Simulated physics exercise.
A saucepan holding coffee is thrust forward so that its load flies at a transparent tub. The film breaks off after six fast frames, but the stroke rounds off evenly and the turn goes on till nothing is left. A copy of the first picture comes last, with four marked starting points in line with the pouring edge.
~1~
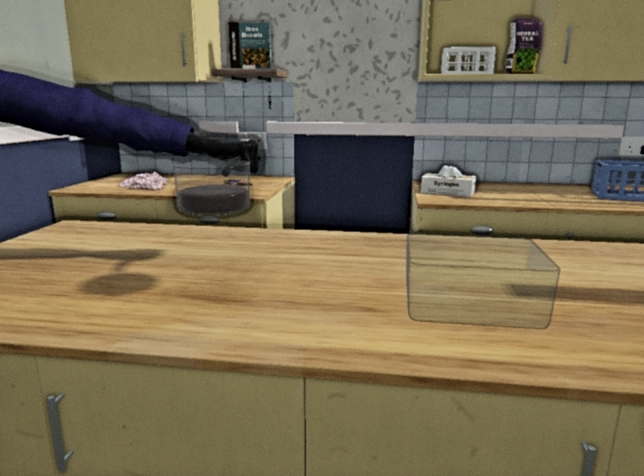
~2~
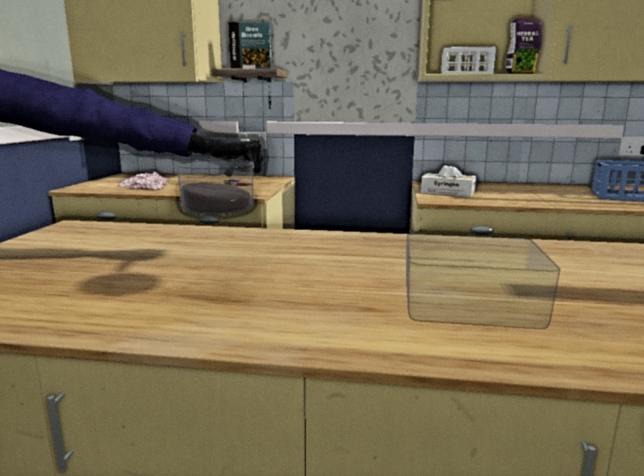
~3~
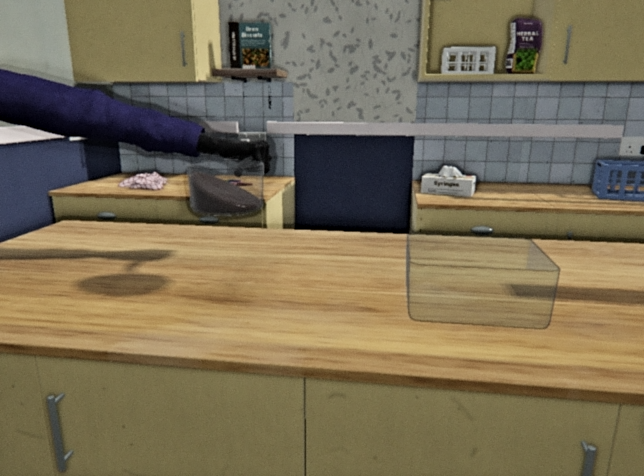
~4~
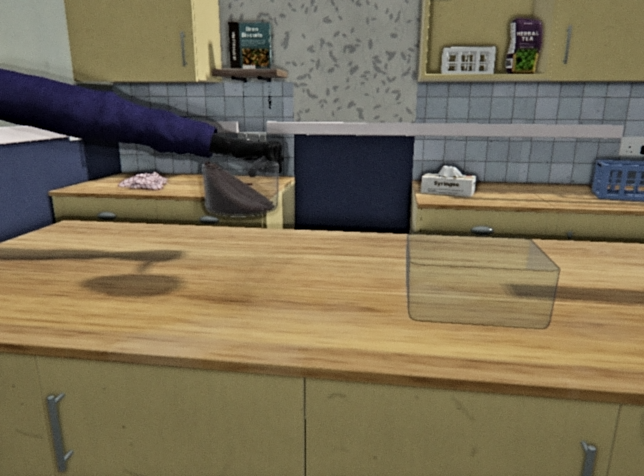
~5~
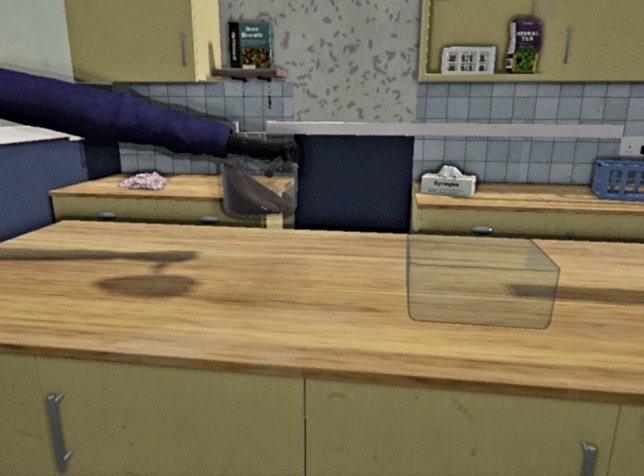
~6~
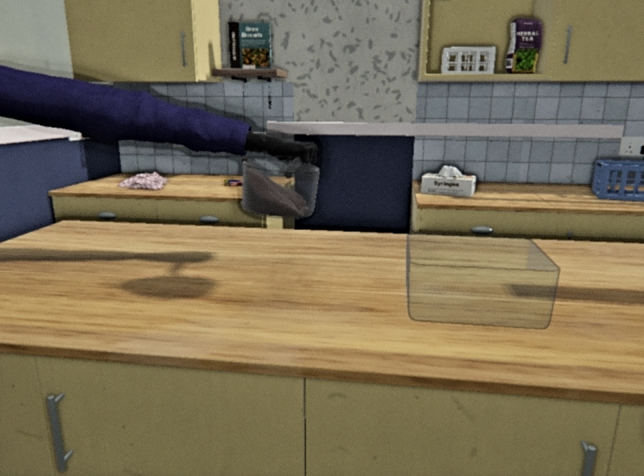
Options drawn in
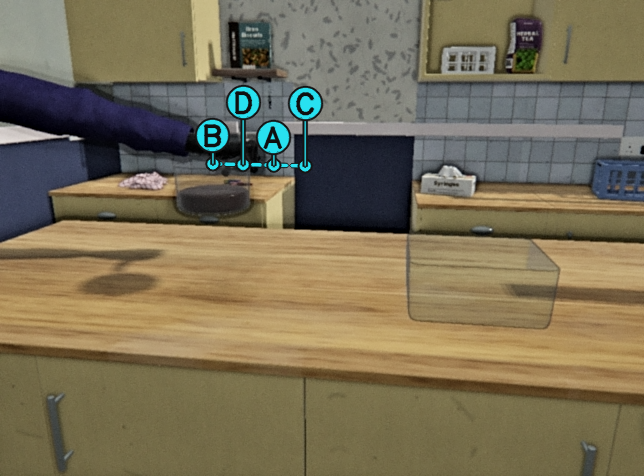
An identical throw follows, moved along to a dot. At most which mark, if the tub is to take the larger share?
Dot A.
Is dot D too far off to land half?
Yes, it does.
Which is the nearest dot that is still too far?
D it is.
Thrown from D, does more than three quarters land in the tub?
No, less.
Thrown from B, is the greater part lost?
Yes.
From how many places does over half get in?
Two.
On the marked copy, A at (273, 165); B at (212, 163); C at (305, 165); D at (243, 164).
If A is chosen, about 62 % lands in the tub, 32 % falls short and 5 % goes beside or beyond.
If B is chosen, about 16 % lands in the tub, 82 % falls short and 3 % goes beside or beyond.
If C is chosen, about 78 % lands in the tub, 14 % falls short and 8 % goes beside or beyond.
If D is chosen, about 37 % lands in the tub, 59 % falls short and 4 % goes beside or beyond.
